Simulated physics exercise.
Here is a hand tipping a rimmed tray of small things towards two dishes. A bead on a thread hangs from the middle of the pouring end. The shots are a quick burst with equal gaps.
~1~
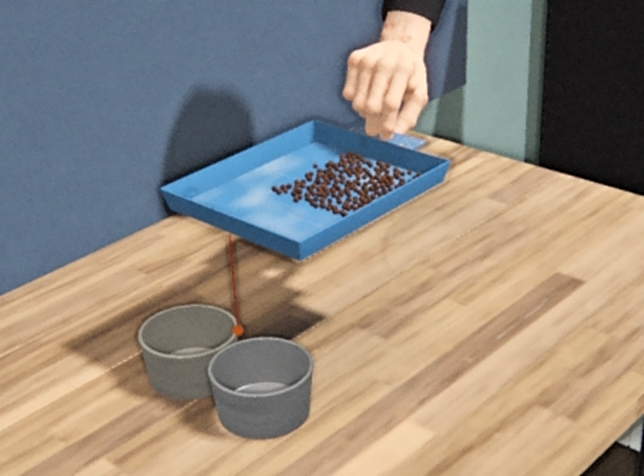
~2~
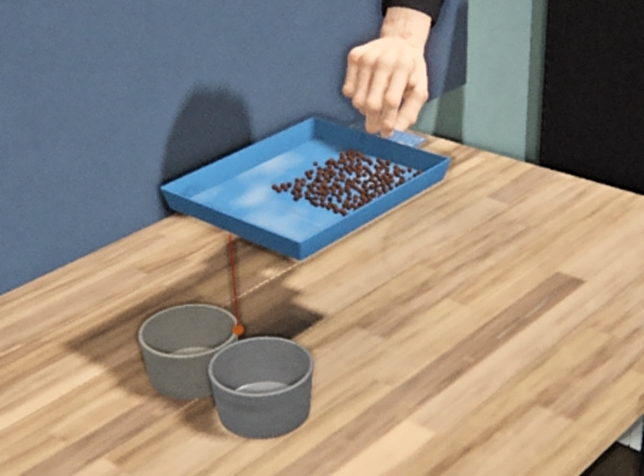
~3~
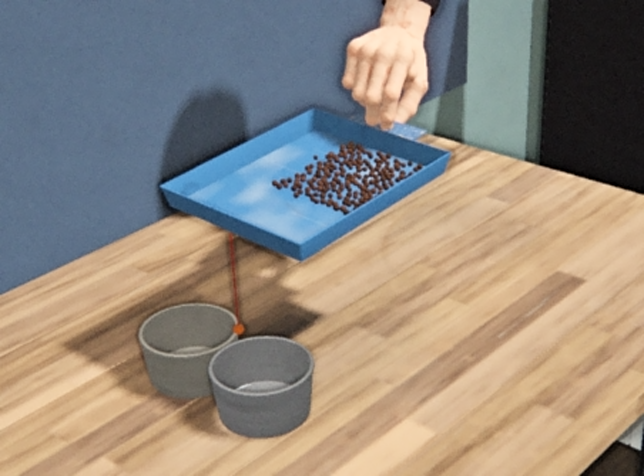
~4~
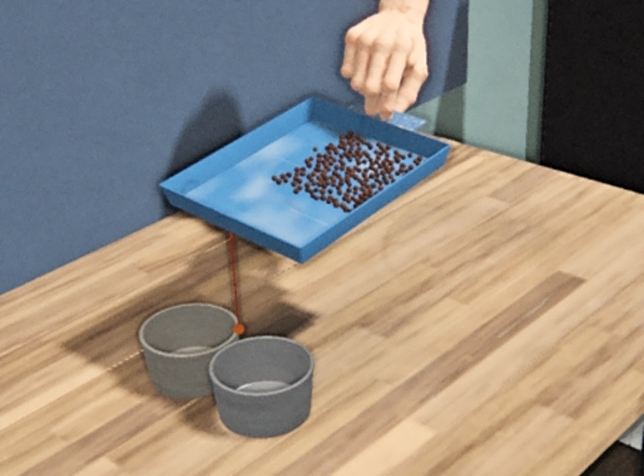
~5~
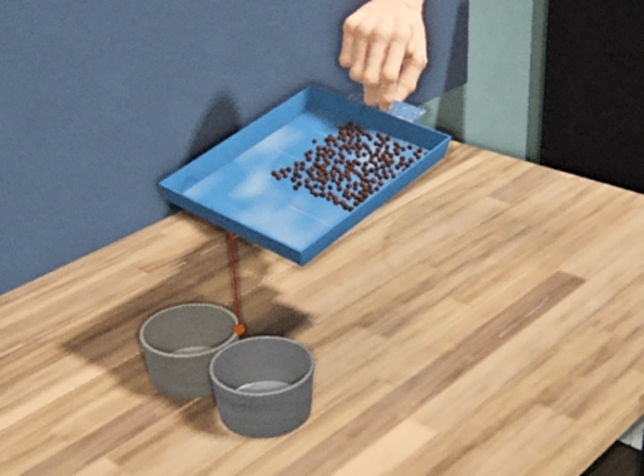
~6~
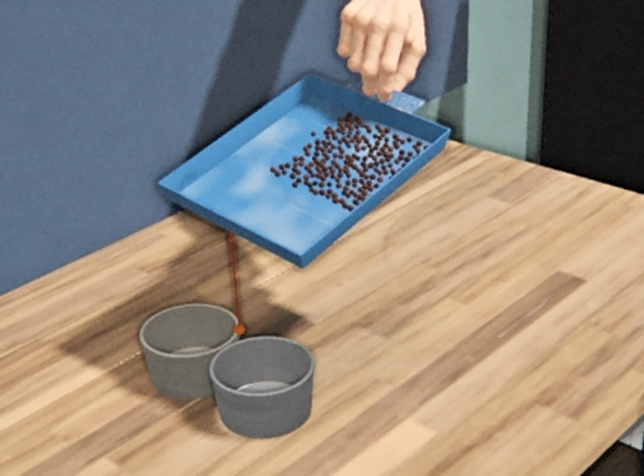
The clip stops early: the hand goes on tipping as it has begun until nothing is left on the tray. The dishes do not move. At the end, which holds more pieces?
The right one ends fuller.
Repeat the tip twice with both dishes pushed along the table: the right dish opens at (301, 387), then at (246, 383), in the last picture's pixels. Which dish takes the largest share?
First right, then right.
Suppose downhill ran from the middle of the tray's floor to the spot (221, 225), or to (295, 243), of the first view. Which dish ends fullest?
First the dish on the left, then the dish on the right.
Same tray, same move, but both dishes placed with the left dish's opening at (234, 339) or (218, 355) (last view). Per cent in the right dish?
Near 100 % and 100 %.
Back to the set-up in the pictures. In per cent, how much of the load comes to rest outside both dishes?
About 40 per cent.
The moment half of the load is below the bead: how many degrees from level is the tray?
Roughly 105°.
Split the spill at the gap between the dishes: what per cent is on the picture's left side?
It comes to 0 per cent or so.
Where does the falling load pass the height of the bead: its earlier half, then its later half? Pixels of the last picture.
At about (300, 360), then at (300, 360).
Just after the last frame, tray tipped steeply; almost all on the tray; just a few in the right dish; just a few outside both; just a few in the air.
A moment on, tray tipped right over; roughly two thirds on the tray; about a tenth in the right dish; about a tenth outside both; roughly a quarter in the air.
Further on, tray tipped past a quarter turn; roughly two thirds in the right dish; roughly a third outside both.
When it is over, tray tipped past a quarter turn; roughly two thirds in the right dish; not one in the left dish; roughly a third outside both.
